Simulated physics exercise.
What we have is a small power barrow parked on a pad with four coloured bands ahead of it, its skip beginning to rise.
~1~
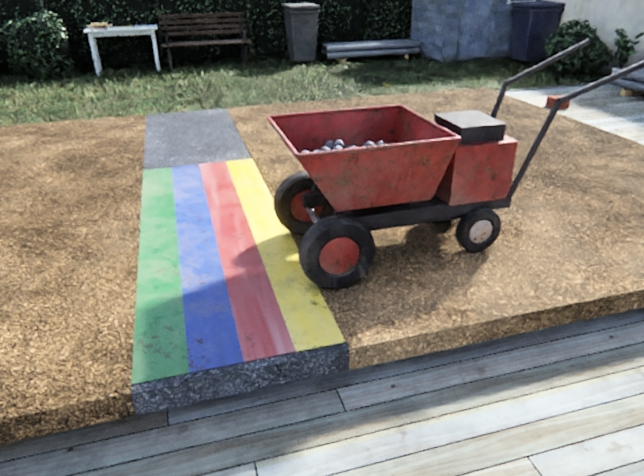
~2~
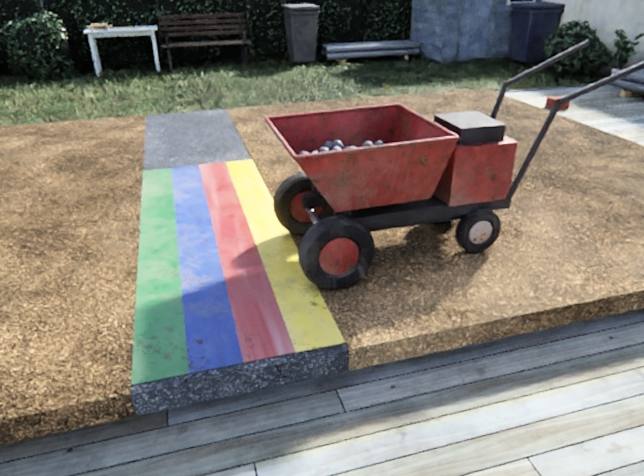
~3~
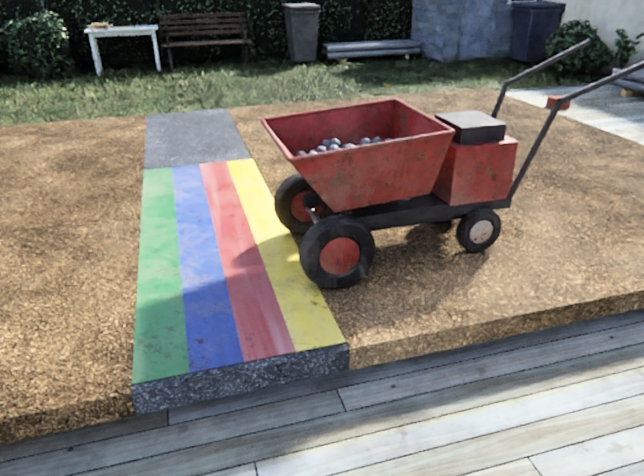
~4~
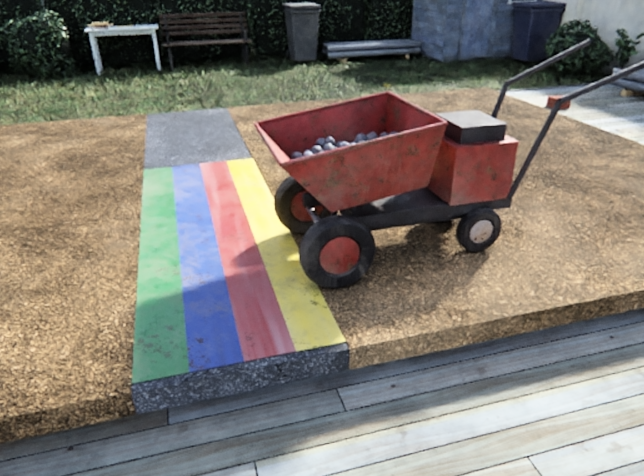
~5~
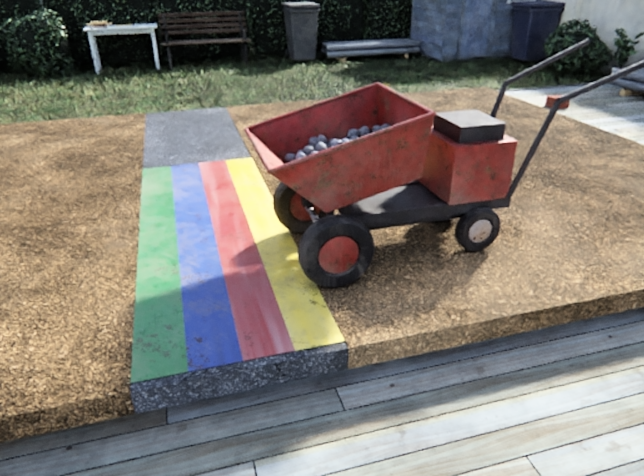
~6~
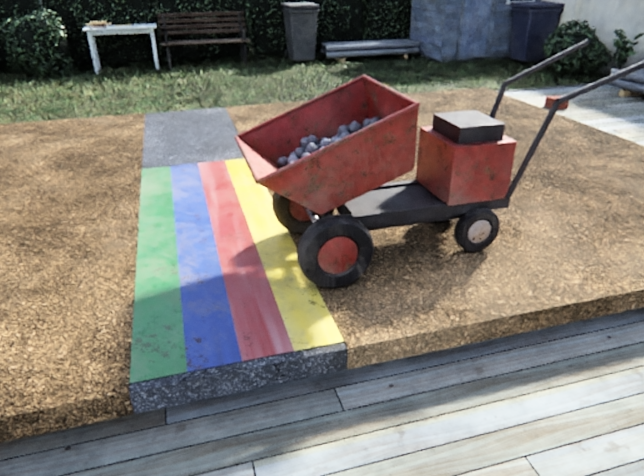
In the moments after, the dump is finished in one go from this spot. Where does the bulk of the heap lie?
Most covered: The blue band.
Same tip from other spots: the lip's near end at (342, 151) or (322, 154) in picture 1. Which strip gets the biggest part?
In turn: The red one; the blue strip.
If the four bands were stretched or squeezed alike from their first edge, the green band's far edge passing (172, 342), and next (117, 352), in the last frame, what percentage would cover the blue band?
The first gives 20 %, the second 40 %.
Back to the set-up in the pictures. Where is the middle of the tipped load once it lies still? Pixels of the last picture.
Roughly at (187, 271).
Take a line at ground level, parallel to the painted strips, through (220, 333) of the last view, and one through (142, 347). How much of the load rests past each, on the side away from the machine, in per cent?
The first gives 60 %, the second 10 %.
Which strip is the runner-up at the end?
It is the green one.
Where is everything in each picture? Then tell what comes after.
The first picture shows lip of the skip at (297, 156), level; top of the load at (364, 159), round cobbles; yellow strip at (307, 314); red strip at (260, 323); blue strip at (211, 332); green strip at (160, 341).
The second picture shows lip of the skip at (295, 158), tipped barely; top of the load at (363, 160).
The third picture shows lip of the skip at (290, 160), tipped barely; top of the load at (360, 157).
The fourth picture shows lip of the skip at (281, 165), tipped a little; top of the load at (372, 155).
The fifth picture shows lip of the skip at (270, 172), tipped a little; top of the load at (382, 144).
The sixth picture shows lip of the skip at (258, 182), tipped clearly; top of the load at (372, 139); yellow strip at (305, 314); red strip at (259, 322); blue strip at (210, 331); green strip at (158, 340).
Soon, skip tipped steeply; all in the skip.
A while on, skip tipped steeply; nearly all in the skip; a stray few over the blue strip.
Towards the end, skip tipped right over; about a third in the skip; about a third over the blue strip; about a quarter over the green strip; a small part off the paint.
Finally, skip tipped right over; about a quarter in the skip; none over the yellow strip; a stray few over the red strip; about a third over the blue strip; about a quarter over the green strip; a small part off the paint.
